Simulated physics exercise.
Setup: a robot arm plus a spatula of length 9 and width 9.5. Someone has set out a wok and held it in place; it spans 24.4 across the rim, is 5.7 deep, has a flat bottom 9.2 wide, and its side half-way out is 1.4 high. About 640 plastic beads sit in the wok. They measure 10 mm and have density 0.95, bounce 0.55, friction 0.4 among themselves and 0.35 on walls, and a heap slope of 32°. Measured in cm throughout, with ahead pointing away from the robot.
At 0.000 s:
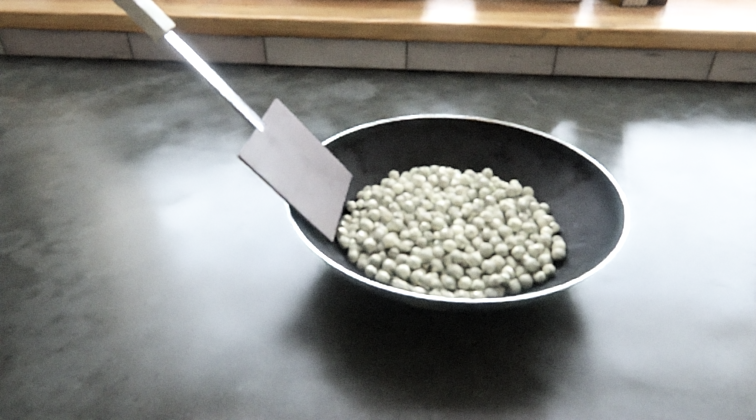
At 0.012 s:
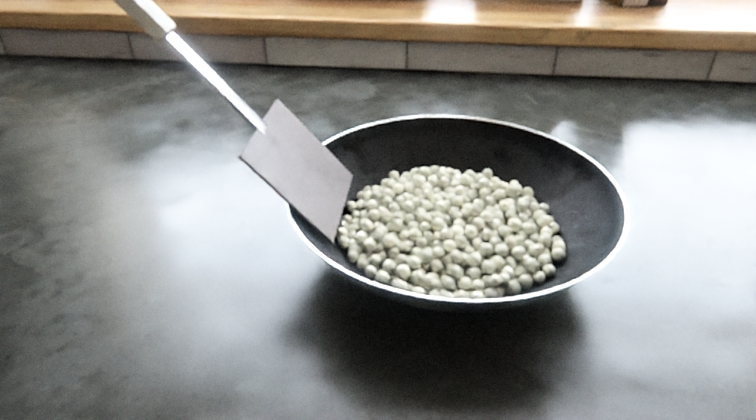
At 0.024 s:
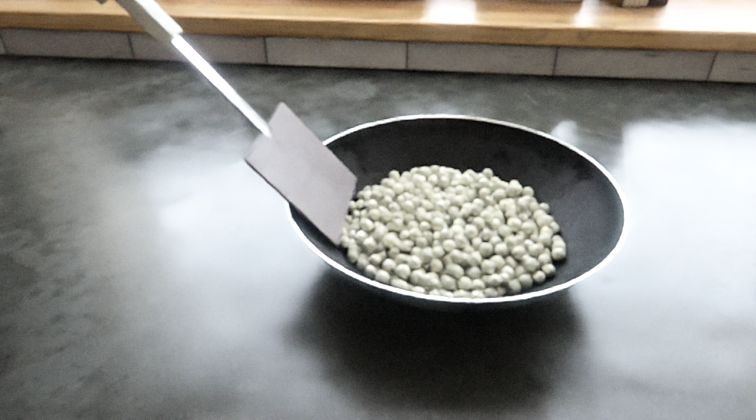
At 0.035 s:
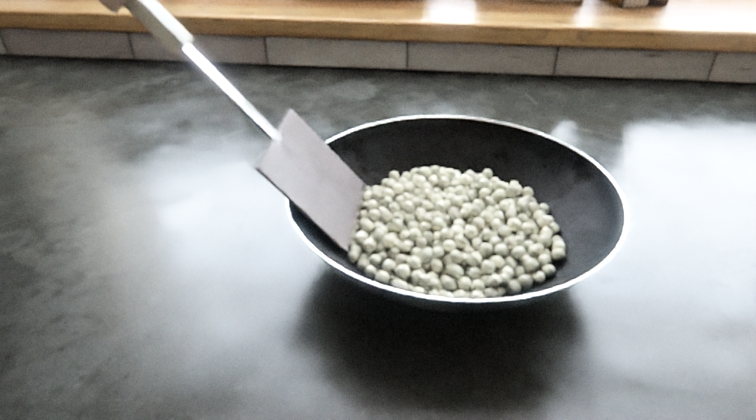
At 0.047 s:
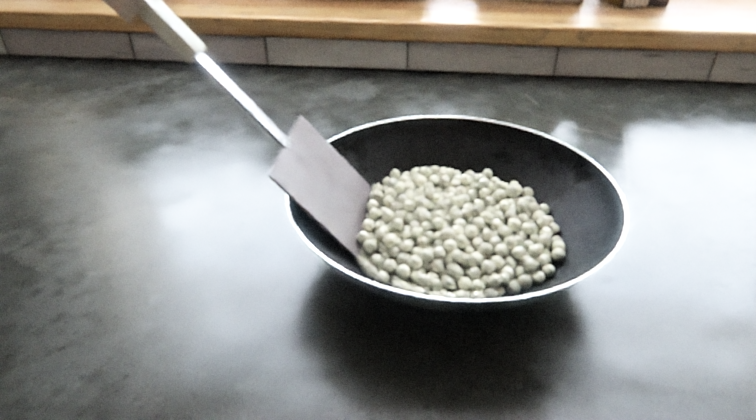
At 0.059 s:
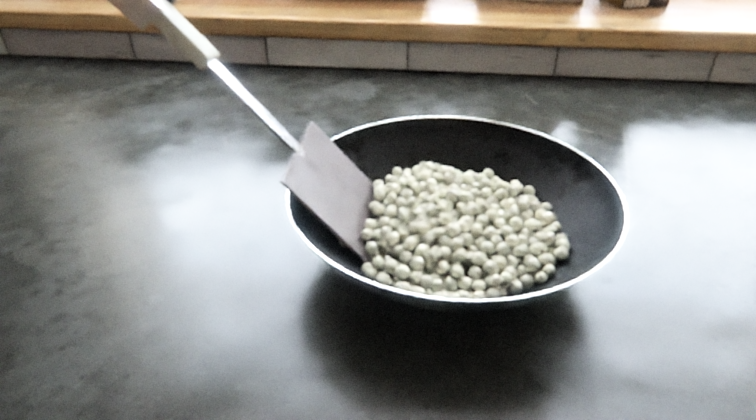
A metal spatula resting at the left side of a black wok slid slowly down and to the right, pushing slightly into the heap of pale beads, which shifted just a little.
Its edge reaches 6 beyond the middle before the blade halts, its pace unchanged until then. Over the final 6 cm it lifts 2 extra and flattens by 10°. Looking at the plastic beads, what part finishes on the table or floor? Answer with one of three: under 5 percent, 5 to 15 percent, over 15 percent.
5 to 15 percent.
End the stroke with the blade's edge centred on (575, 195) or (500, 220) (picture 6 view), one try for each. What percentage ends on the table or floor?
40 % and 0 %.
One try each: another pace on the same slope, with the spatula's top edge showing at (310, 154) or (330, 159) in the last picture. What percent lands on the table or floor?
Around 20 per cent, then around 40 per cent.
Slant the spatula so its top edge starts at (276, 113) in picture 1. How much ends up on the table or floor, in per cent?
10 percent or so.
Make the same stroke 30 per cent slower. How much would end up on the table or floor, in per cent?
The share on the table or floor would be about 0 percent.
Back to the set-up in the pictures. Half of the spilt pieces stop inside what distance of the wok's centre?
I reckon close to 20 centimetres.
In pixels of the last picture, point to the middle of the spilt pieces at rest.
Approximately at (668, 233).
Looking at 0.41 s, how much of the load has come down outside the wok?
It comes to some 6 in a hundred.
By 0.12 s, sloping 49°, highest piece 8 above the table; 645 in the wok.
By 0.18 s, sloping 45°, highest piece 8 above the table; 645 in the wok.
By 0.41 s, sloping 39°, highest piece 7 above the table; 594 in the wok, 38 on the table or floor, 13 on the blade or in flight.
By 1.46 s, sloping 39°, highest piece 7 above the table; 593 in the wok, 52 on the table or floor.
Final count, 593 in the wok, 52 on the table or floor. That is 8 % on the table or floor.
